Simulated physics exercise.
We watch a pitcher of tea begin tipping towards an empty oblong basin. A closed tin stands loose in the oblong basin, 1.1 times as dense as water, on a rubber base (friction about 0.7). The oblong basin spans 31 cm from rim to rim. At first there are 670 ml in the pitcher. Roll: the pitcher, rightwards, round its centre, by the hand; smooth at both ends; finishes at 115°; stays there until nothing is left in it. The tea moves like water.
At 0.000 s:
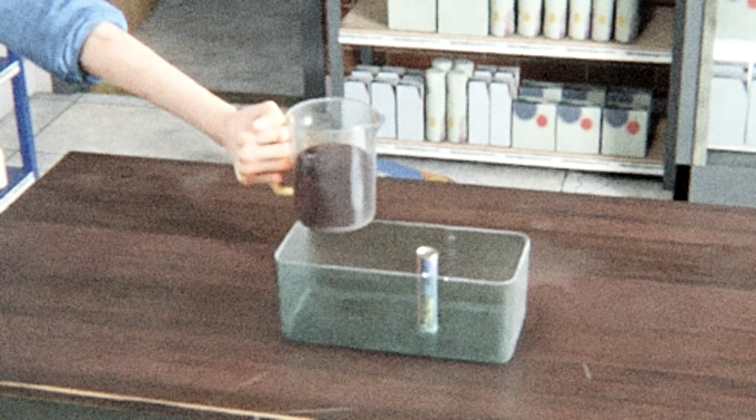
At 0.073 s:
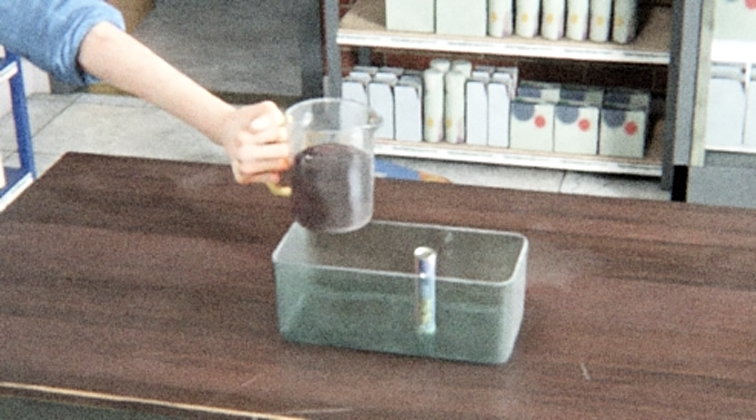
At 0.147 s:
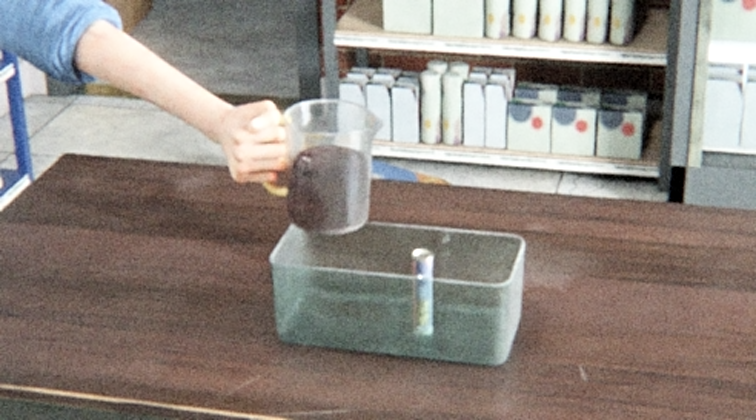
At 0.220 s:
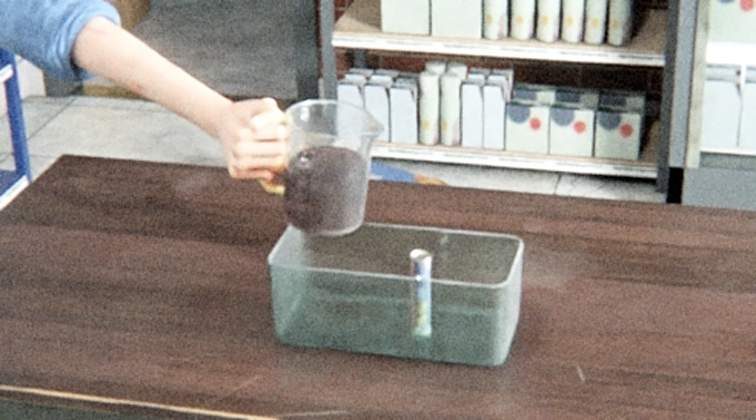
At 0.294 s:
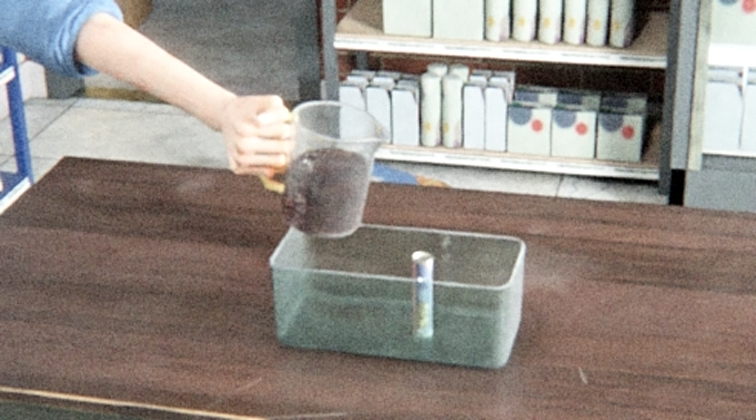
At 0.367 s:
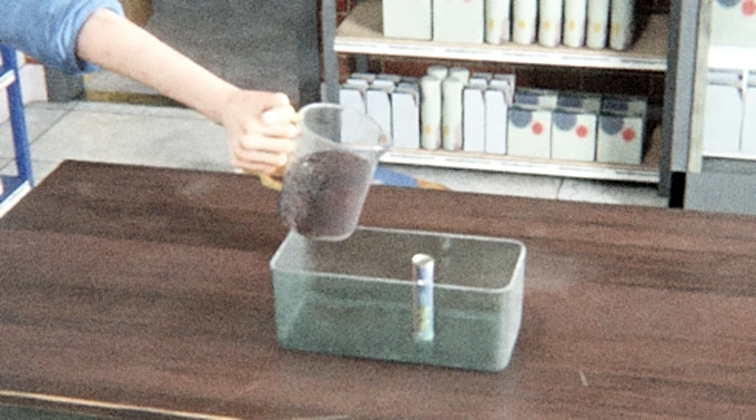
In a shop-like room with shelves of pale cartons behind, a dark wooden table is seen from slightly above and in front. On it sits a translucent greenish oblong basin with a slim, upright, patterned tin inside, while a blue-sleeved arm from the left holds a clear pitcher of dark tea above. The hand gradually tilts the pitcher rightward, lowering its lip slightly, as the view shifts very slightly.
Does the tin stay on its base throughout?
Overturned.
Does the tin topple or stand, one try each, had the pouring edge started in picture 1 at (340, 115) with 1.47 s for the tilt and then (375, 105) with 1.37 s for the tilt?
Run one: It does not tip. Run two: It tumbles.
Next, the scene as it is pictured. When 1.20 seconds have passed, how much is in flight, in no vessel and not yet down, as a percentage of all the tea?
About 12 % of the total.
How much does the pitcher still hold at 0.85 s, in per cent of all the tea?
92 %.
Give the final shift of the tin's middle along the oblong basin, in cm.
In the end the tin's centre has shifted about 6.0 centimetres.
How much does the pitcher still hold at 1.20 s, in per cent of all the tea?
Share remaining: Approx. 28 %.
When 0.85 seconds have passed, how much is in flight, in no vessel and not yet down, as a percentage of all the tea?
I'd put it at about 7 percent.
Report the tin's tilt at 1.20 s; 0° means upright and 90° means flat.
The tilt is near 0°.
By 0.85 s the tilt is 71° and 93 per cent is still to pour; the tin stands where it began.
By 1.20 s the tilt is 106° and 28 per cent is still to pour; the tin stands where it began.
By 1.57 s the tilt is 115° and 0 per cent is still to pour; the tin lies on its side.
By 1.97 s the tilt is 115° and 0 per cent is still to pour; the tin lies on its side.
At rest the tin lies on its side.
